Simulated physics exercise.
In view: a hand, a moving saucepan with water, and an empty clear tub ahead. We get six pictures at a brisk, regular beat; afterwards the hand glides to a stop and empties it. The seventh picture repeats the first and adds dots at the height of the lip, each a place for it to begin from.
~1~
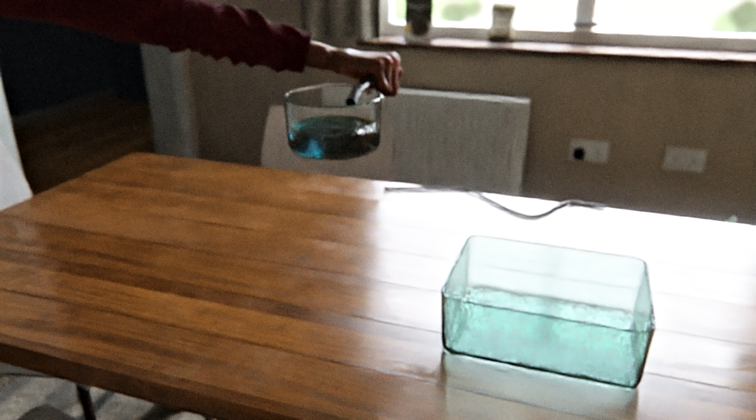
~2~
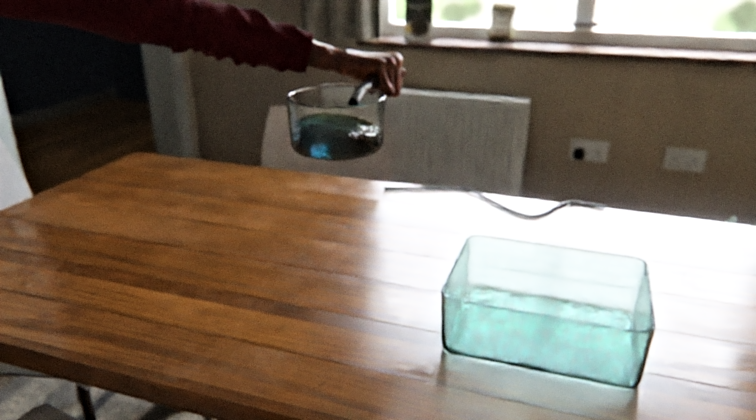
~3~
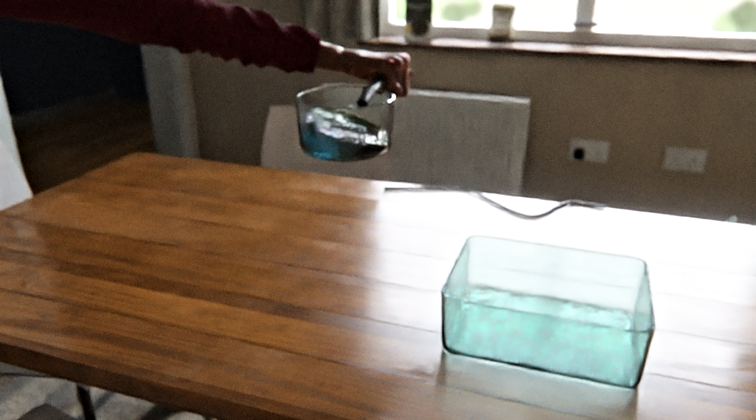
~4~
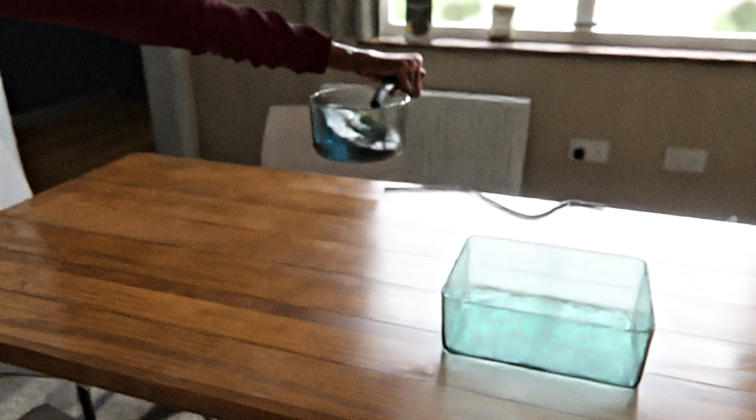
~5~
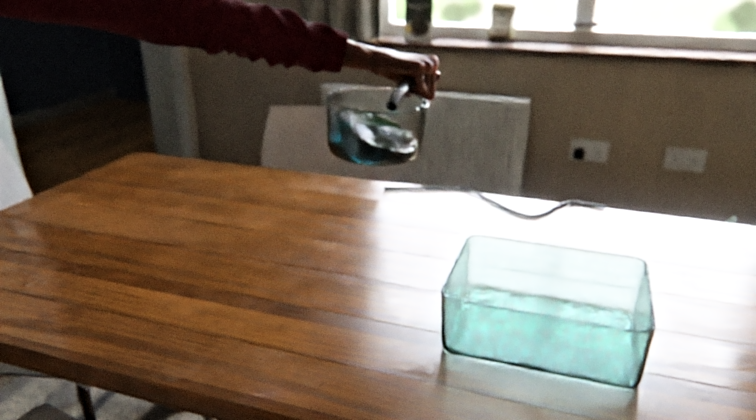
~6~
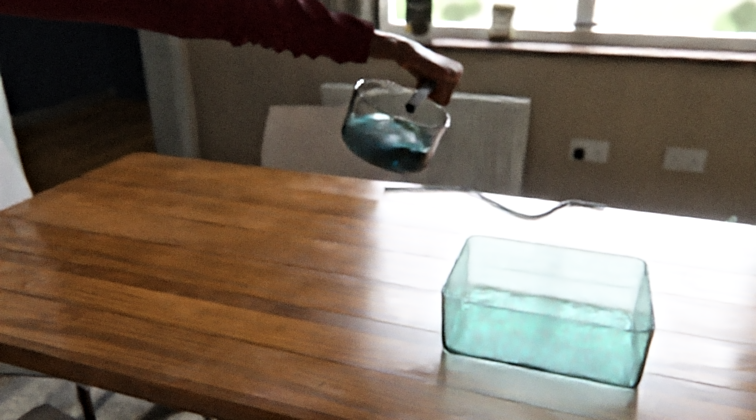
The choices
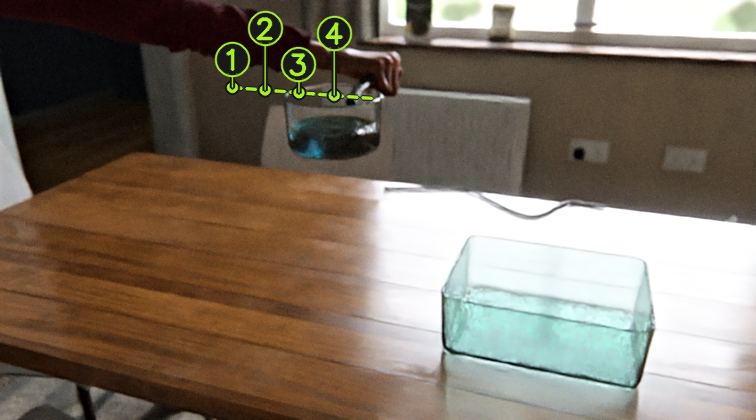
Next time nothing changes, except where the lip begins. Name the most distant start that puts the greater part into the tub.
Choose 4.
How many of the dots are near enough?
One.
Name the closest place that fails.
3.
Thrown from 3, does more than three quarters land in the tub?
No, it does not.
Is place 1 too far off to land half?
Yes.
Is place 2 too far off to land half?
Yes.
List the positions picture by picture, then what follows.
The first frame shows upright, lip at (377, 98); tub from (441, 347) to (640, 386); nothing has left yet.
The second frame shows upright, lip at (380, 99); nothing has left yet.
The third frame shows upright, lip at (390, 99); nothing has left yet.
The fourth frame shows upright, lip at (404, 101); nothing has left yet.
The fifth frame shows tipped about 4°, lip at (424, 105); nothing has left yet.
The sixth frame shows tipped about 21°, lip at (447, 123); nothing has left yet.
On the marked copy, 1 at (232, 87); 2 at (265, 90); 3 at (298, 92); 4 at (334, 95).
With 1, about 0 % lands in the tub, 100 % falls short.
With 2, about 1 % lands in the tub, 99 % falls short.
With 3, about 34 % lands in the tub, 60 % falls short and 6 % goes beside or beyond.
With 4, about 68 % lands in the tub, 19 % falls short and 14 % goes beside or beyond.
